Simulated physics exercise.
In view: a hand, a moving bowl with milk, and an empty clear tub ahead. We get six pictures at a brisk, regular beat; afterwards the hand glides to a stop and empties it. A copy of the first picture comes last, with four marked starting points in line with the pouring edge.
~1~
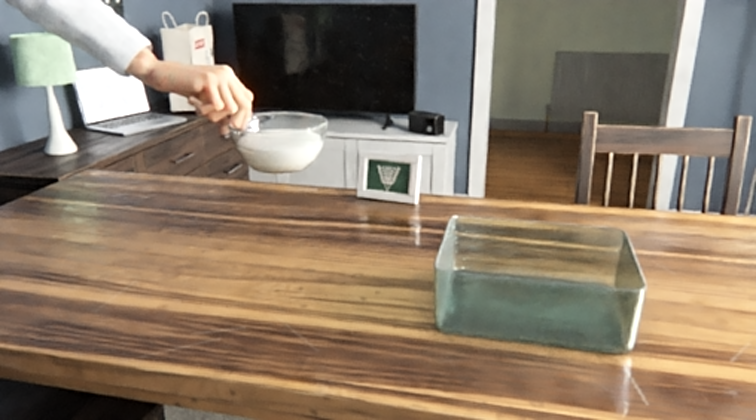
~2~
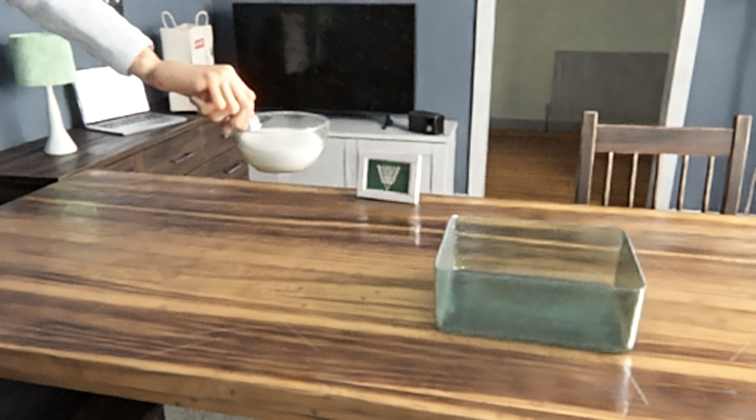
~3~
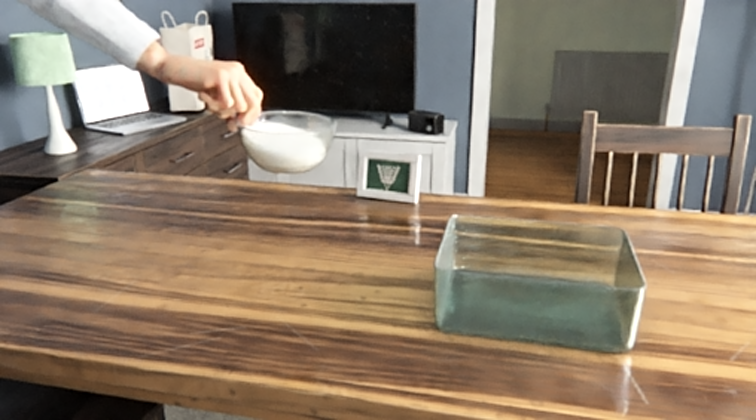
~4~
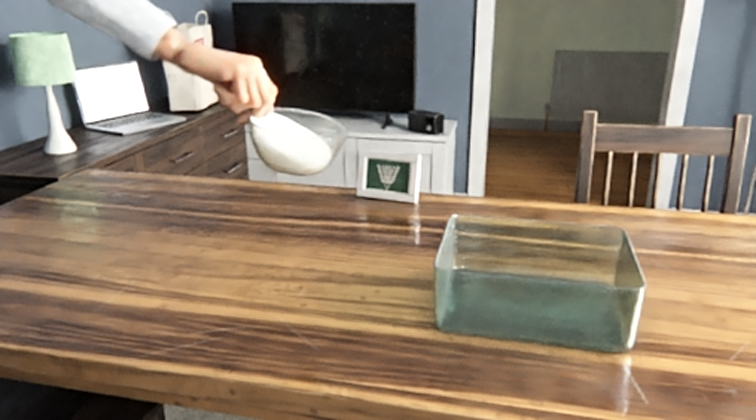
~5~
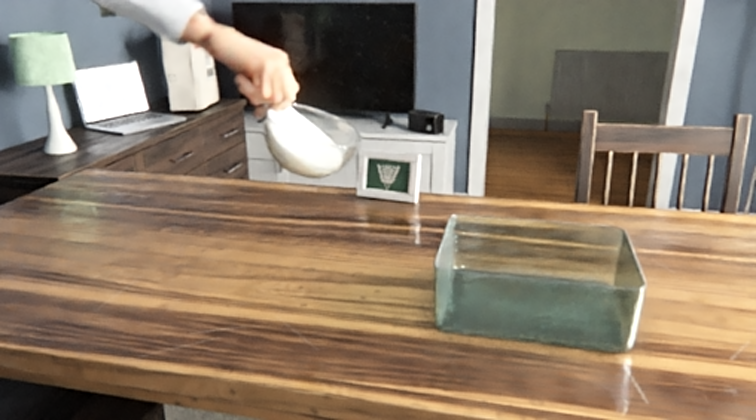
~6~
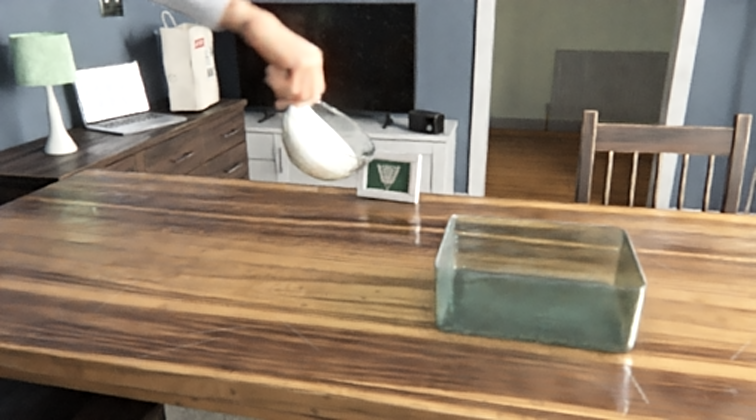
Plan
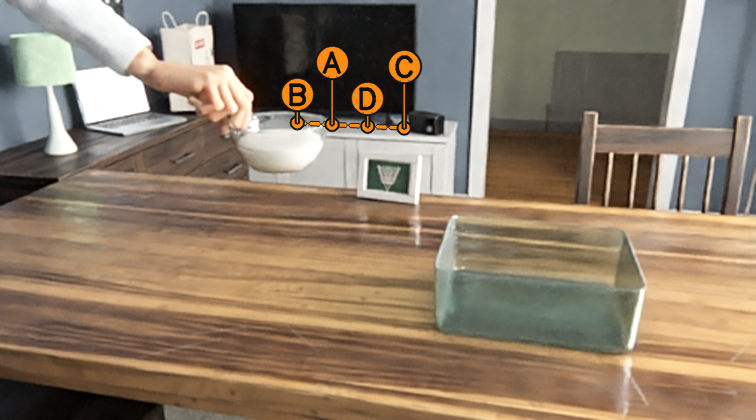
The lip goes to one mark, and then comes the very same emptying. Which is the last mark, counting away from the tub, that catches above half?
That is place B.
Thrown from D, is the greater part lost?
No, that is safe.
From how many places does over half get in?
All of the four.
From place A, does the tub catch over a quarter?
Yes.
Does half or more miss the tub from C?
No, that is safe.
On the marked copy, A at (332, 124); B at (297, 122); C at (404, 128); D at (367, 126).
Choosing A, about 75 % lands in the tub, 4 % falls short and 21 % goes beside or beyond.
Choosing B, about 72 % lands in the tub, 16 % falls short and 12 % goes beside or beyond.
Choosing C, about 91 % lands in the tub, 8 % falls short.
Choosing D, about 77 % lands in the tub, 8 % falls short and 15 % goes beside or beyond.
